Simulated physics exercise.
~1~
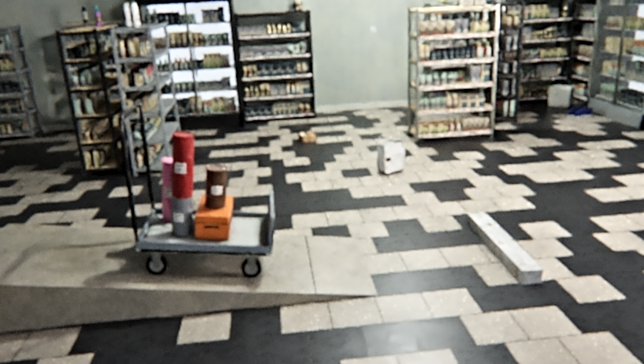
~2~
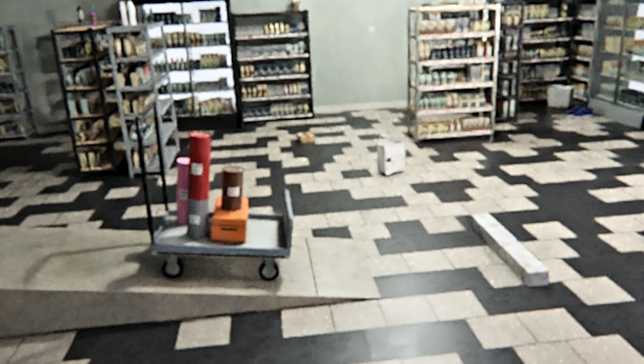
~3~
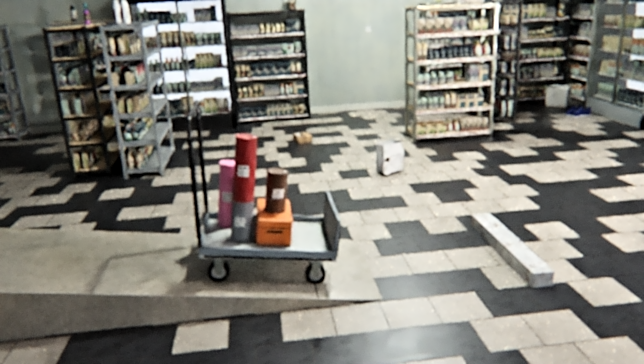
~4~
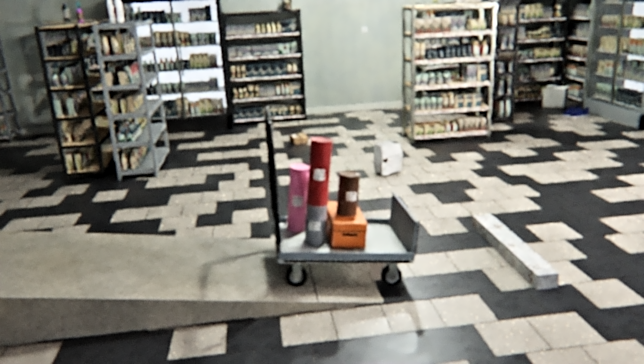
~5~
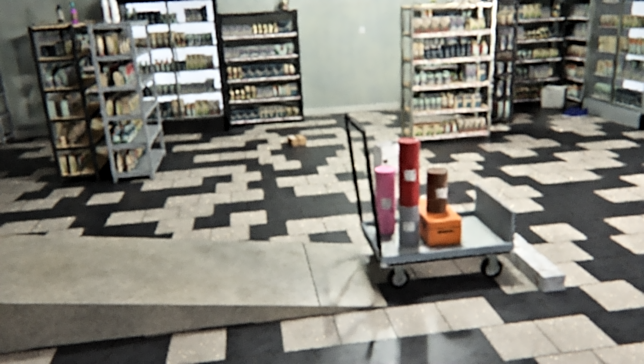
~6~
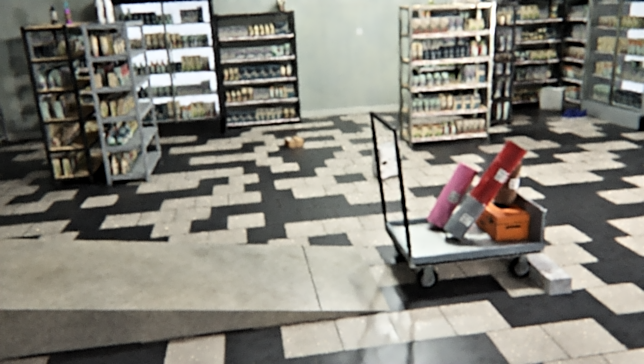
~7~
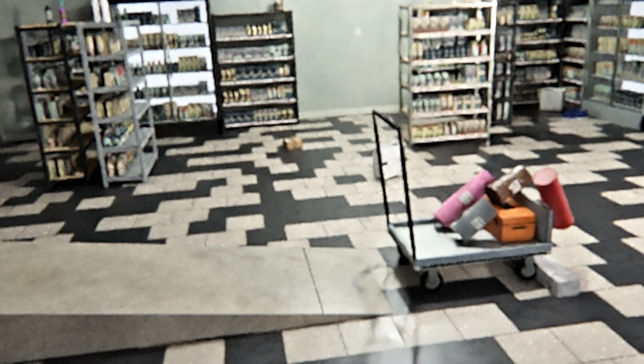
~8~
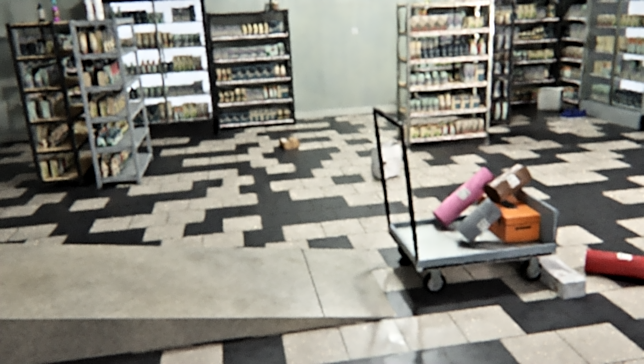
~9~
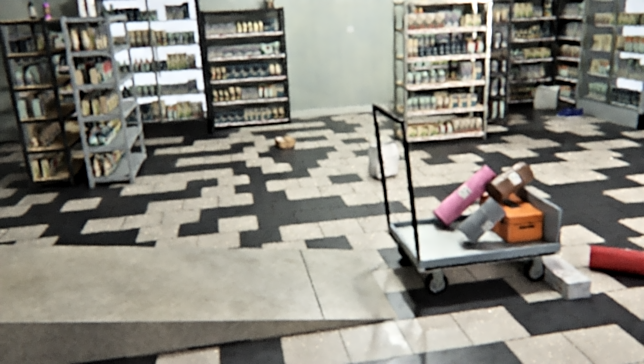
The clip opens on a flat trolley rolling right down a low ramp in a shop lined with stocked shelves, carrying an orange toolbox and red, pink, grey and brown canisters. It leaves the ramp and crosses the patterned floor with its load still standing. At a pale kerb the trolley stops, and the canisters pitch forward. The red one tumbles over the front board and drops to the floor beyond. At the end it lies on its side there, while the pink, grey and brown canisters lie toppled against the upright toolbox on the deck.
